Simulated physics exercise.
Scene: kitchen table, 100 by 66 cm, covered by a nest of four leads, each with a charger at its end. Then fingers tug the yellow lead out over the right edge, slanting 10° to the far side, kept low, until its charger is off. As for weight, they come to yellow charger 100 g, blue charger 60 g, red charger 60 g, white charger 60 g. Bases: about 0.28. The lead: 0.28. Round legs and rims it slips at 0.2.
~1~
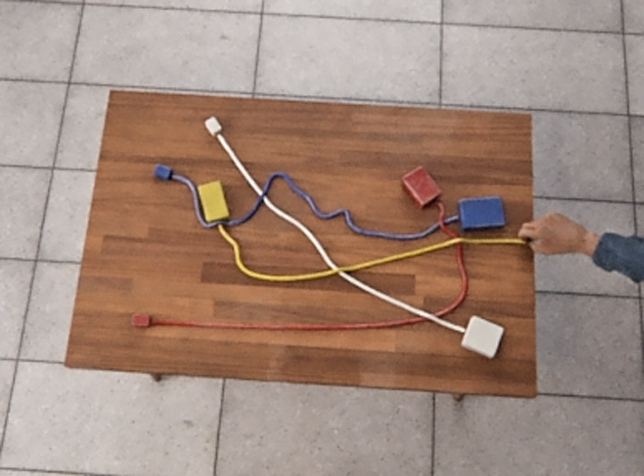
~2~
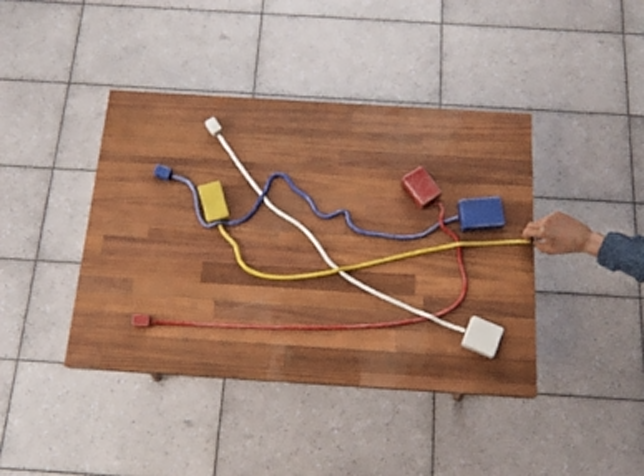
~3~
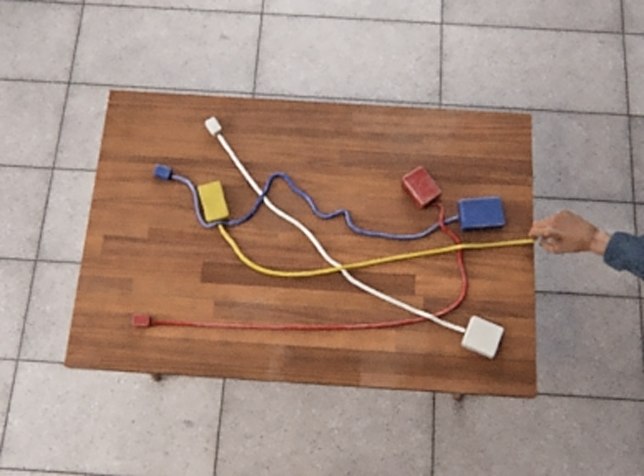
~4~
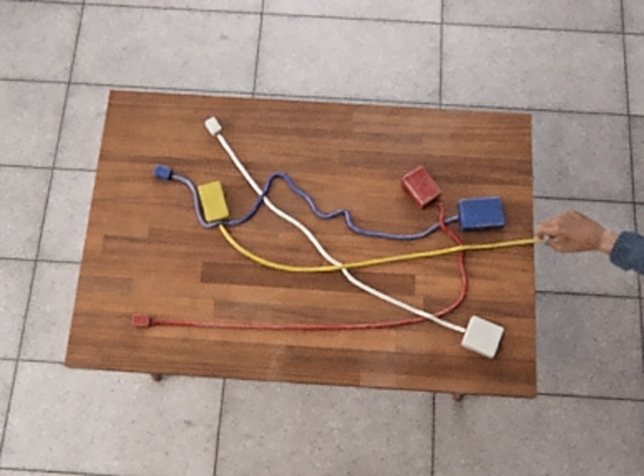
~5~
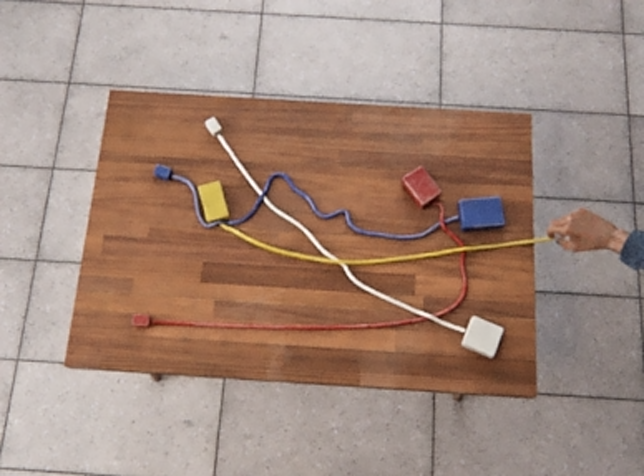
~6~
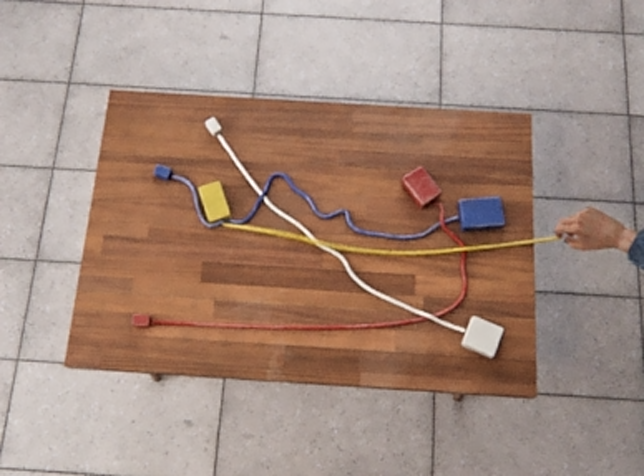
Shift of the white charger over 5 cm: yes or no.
No.
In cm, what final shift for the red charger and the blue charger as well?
About: Red charger 15 cm, blue charger 15 cm.
Next, the yellow lead's tail end at (334, 211); yellow charger 22 cm off its start, blue plug 8 cm off its start, white plug 3 cm off its start.
Then, the yellow lead's tail end at (449, 236); yellow charger 48 cm off its start, blue plug 32 cm off its start, white plug 3 cm off its start.
After that, the yellow lead's tail end at (561, 240); yellow charger 75 cm off its start at (549, 238), blue plug 58 cm off its start at (412, 236), red charger 13 cm off its start at (477, 208).
Later, the yellow lead has left the top; yellow charger over the edge, blue plug over the edge, red charger 14 cm off its start.
At the end, the yellow lead has left the top; white charger 0 cm off its start at (484, 336), yellow charger over the edge, blue plug over the edge, red charger 15 cm off its start at (486, 210).
